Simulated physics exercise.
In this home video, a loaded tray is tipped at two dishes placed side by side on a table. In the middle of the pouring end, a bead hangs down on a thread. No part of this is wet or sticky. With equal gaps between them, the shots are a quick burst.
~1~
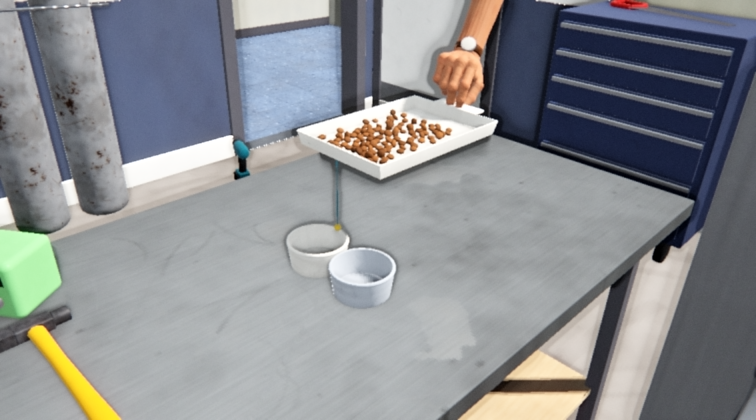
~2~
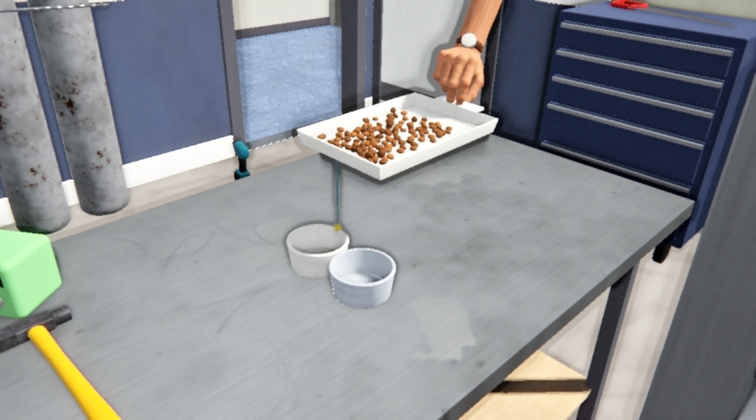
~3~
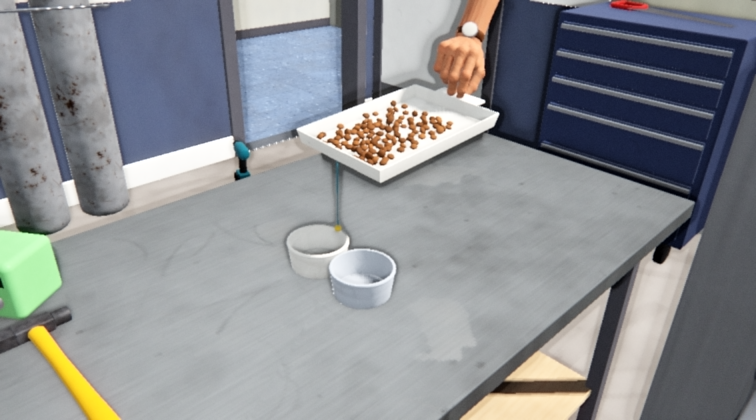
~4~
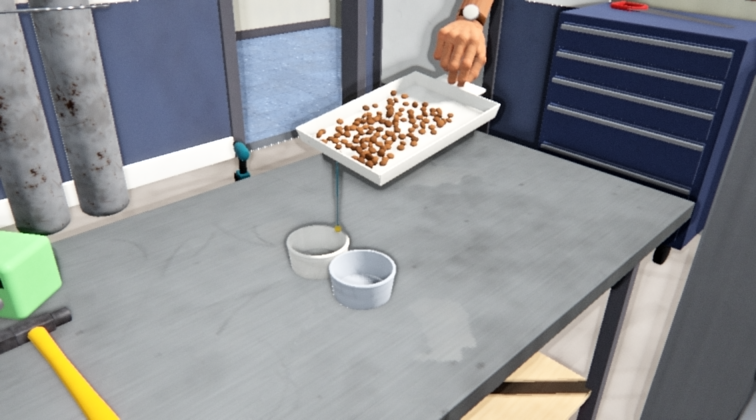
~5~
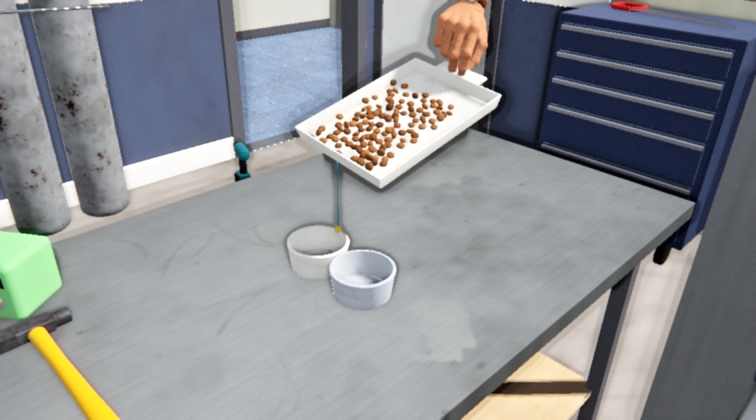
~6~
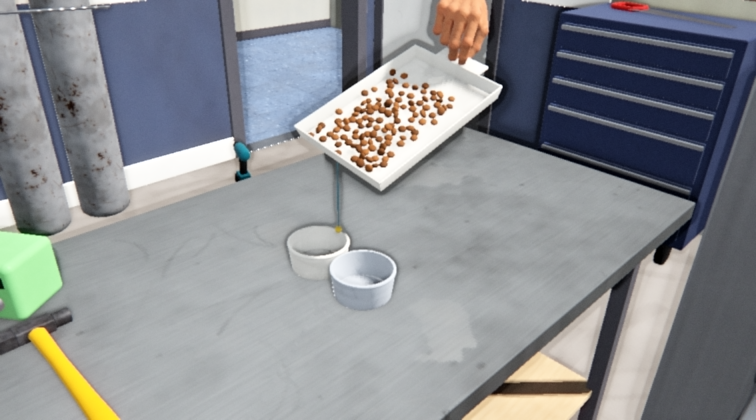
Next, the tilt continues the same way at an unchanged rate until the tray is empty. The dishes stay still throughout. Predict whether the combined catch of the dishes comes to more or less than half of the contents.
The combined catch is more than half.
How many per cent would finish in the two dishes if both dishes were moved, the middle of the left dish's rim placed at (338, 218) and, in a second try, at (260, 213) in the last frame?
In order: 10 percent and 0 percent.
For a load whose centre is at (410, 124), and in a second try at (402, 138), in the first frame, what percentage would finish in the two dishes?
Near 80 % and 90 %.
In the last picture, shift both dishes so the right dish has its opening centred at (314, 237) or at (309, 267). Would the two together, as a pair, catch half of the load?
At place one not up to half; at place two not up to half.
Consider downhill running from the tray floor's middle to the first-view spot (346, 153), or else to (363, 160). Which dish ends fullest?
The left-side dish first and The right-side dish second.
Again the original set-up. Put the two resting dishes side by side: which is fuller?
Observation: The one at right.
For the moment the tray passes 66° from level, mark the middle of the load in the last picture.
The load is centred around (373, 155).
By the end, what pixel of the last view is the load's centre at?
I'd place the middle at about (366, 282).
Just after the last frame, tray tipped steeply; almost all on the tray; just a few in the air.
A moment on, tray tipped past a quarter turn; roughly a quarter on the tray; roughly two thirds in the right dish; just a few outside both; about a tenth in the air.
Further on, tray tipped past a quarter turn; almost all in the right dish; about a tenth outside both.
When it is over, tray tipped past a quarter turn; almost all in the right dish; not one in the left dish; about a tenth outside both.
